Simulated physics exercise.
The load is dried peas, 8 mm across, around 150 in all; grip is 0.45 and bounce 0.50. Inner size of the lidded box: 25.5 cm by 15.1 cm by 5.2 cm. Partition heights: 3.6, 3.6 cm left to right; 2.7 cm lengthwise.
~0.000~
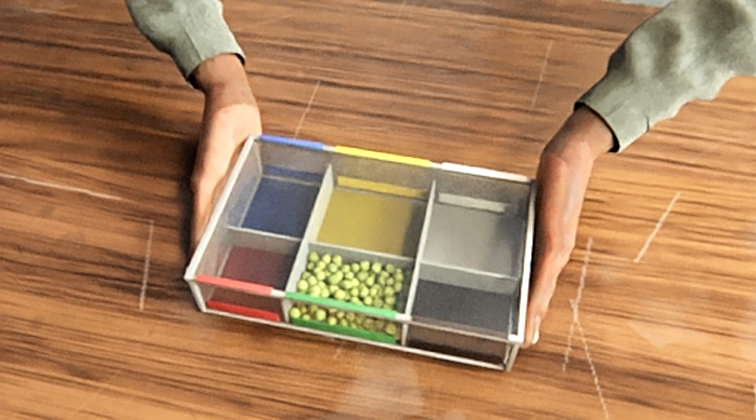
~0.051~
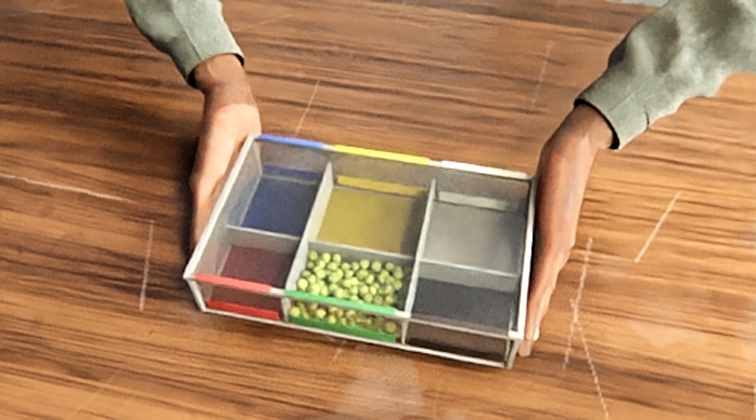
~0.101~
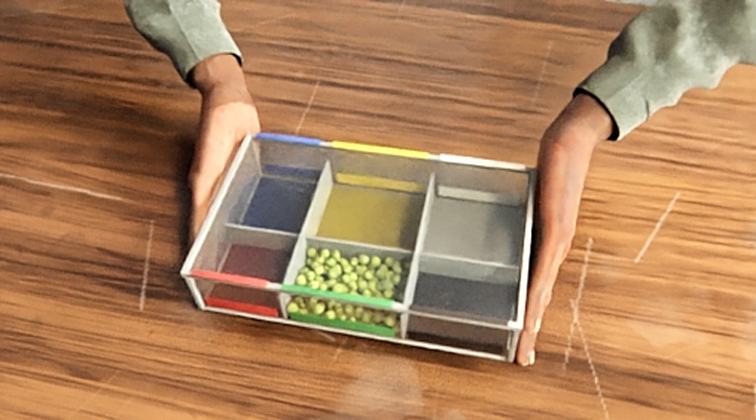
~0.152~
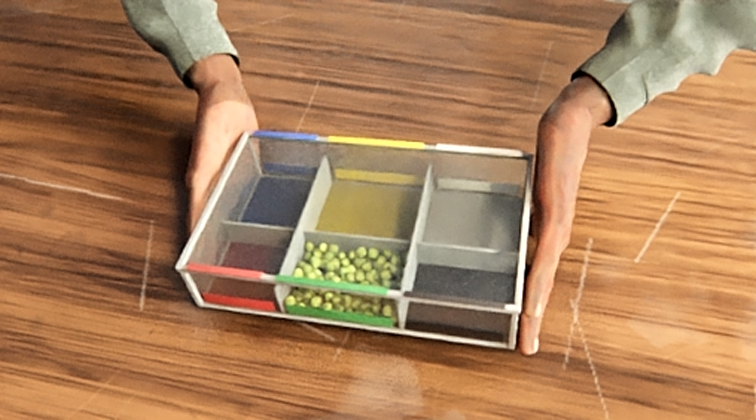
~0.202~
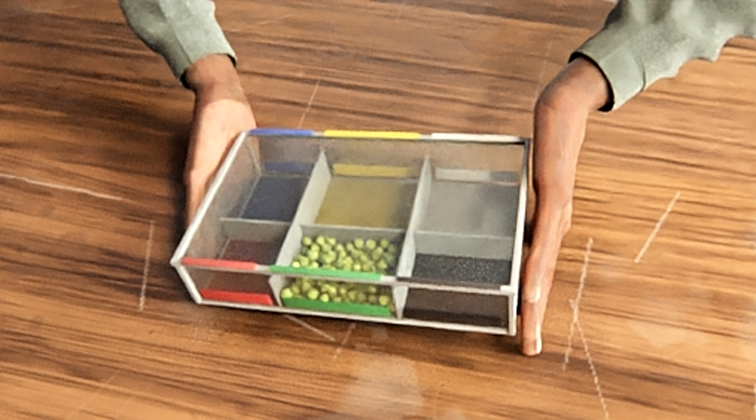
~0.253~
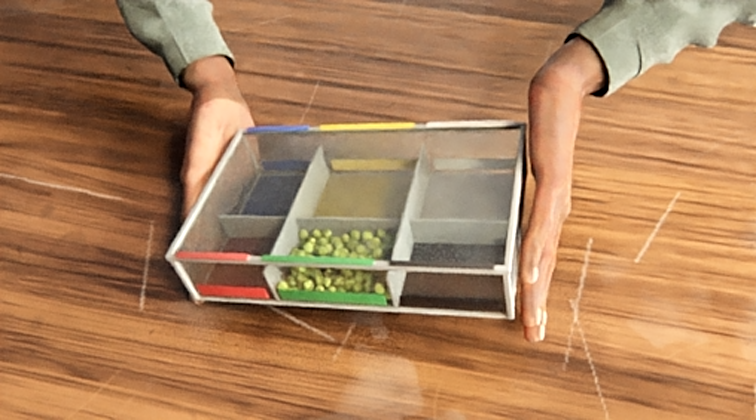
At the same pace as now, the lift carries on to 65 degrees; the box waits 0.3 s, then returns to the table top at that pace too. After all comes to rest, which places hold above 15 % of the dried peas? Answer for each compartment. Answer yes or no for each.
Red: No, blue: No, green: Yes, yellow: No, white: No, black: No.
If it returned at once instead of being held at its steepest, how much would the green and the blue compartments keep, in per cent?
That would leave green with 90 percent and blue with 10 percent.
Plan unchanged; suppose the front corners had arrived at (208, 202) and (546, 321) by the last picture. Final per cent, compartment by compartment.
Red 0, blue 0, green 90, yellow 5, white 5, black 0.
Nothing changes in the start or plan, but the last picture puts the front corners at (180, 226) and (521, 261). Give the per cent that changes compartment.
My guess is close to 10 per cent.
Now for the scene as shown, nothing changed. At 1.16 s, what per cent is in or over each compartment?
Red 0 %, blue 5 %, green 90 %, yellow 5 %, white 0 %, black 0 %.
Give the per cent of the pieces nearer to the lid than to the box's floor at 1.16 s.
Something like 10 percent of the pieces.
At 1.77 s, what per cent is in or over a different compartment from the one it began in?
Near 15 per cent of it.
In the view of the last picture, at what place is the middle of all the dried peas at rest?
I'd say roughly (326, 283).
After 1.16 s, tilt 65 degrees; blue 5 %, green 90 %, yellow 5 %.
After 1.77 s, tilt 33 degrees; blue 5 %, green 85 %, yellow 5 %.
Then, at 2.42 s, tilt 0 degrees; blue 5 %, green 85 %, yellow 5 %.
At rest (2.8 s), red 0 %, blue 5 %, green 85 %, yellow 5 %, white 0 %, black 0 %.
